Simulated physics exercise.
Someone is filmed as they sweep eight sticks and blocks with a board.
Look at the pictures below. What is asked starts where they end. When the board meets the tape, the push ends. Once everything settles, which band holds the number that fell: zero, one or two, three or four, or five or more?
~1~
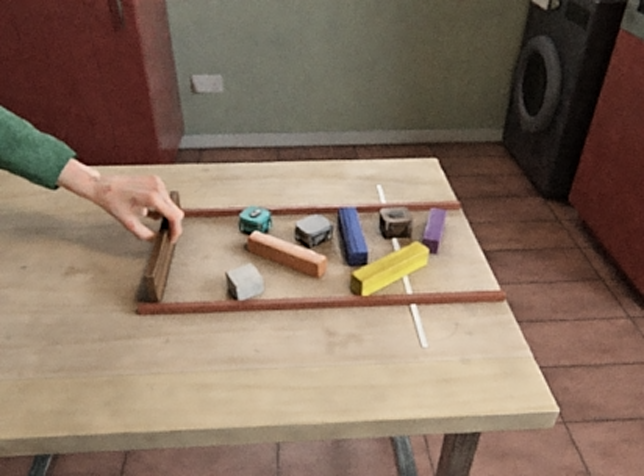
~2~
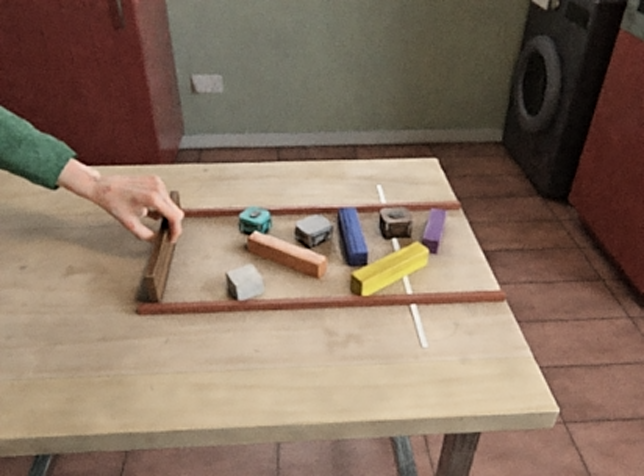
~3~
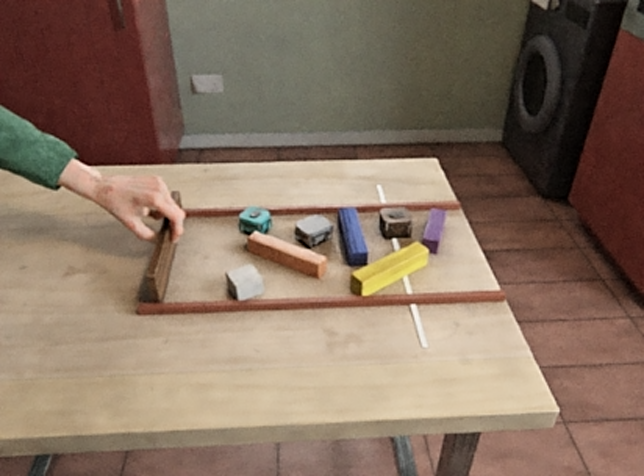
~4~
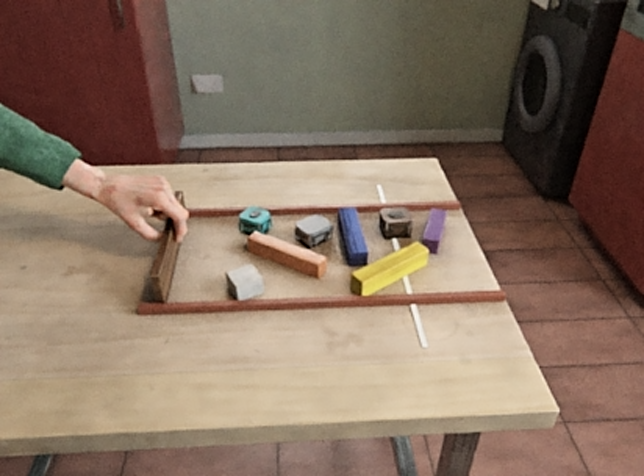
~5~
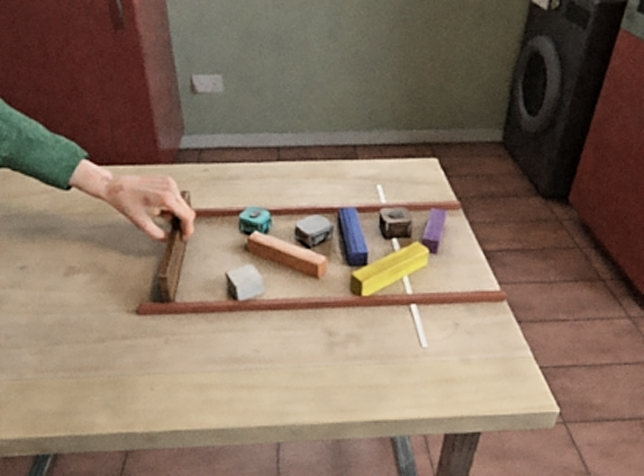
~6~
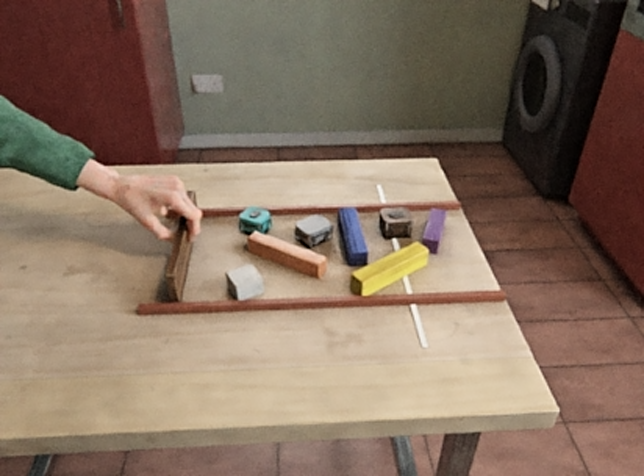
You'd see one or two pieces leave the end and fall.
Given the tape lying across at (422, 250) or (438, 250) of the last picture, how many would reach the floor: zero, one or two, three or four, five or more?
In order: Either three or four, then either three or four.
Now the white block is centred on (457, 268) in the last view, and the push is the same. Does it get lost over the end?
From that start it hangs on.
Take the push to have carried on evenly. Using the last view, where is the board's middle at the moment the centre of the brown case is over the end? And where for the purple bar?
Approx. (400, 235) for the first, approx. (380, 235) for the second.
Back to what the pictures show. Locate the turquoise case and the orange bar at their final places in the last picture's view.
Turquoise case at (400, 210), orange bar at (422, 252).
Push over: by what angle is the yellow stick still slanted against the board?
About 50 degrees.
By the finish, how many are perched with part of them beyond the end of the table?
Overhang count: 2.
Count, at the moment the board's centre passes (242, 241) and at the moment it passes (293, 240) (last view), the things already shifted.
Note: First position 2; second position 4.
Soon after, none off yet; purple bar at rest near (434, 231); brown case at rest near (396, 223); yellow stick at rest near (390, 269).
At rest, the number that fall off is one or two; fallen, purple bar.
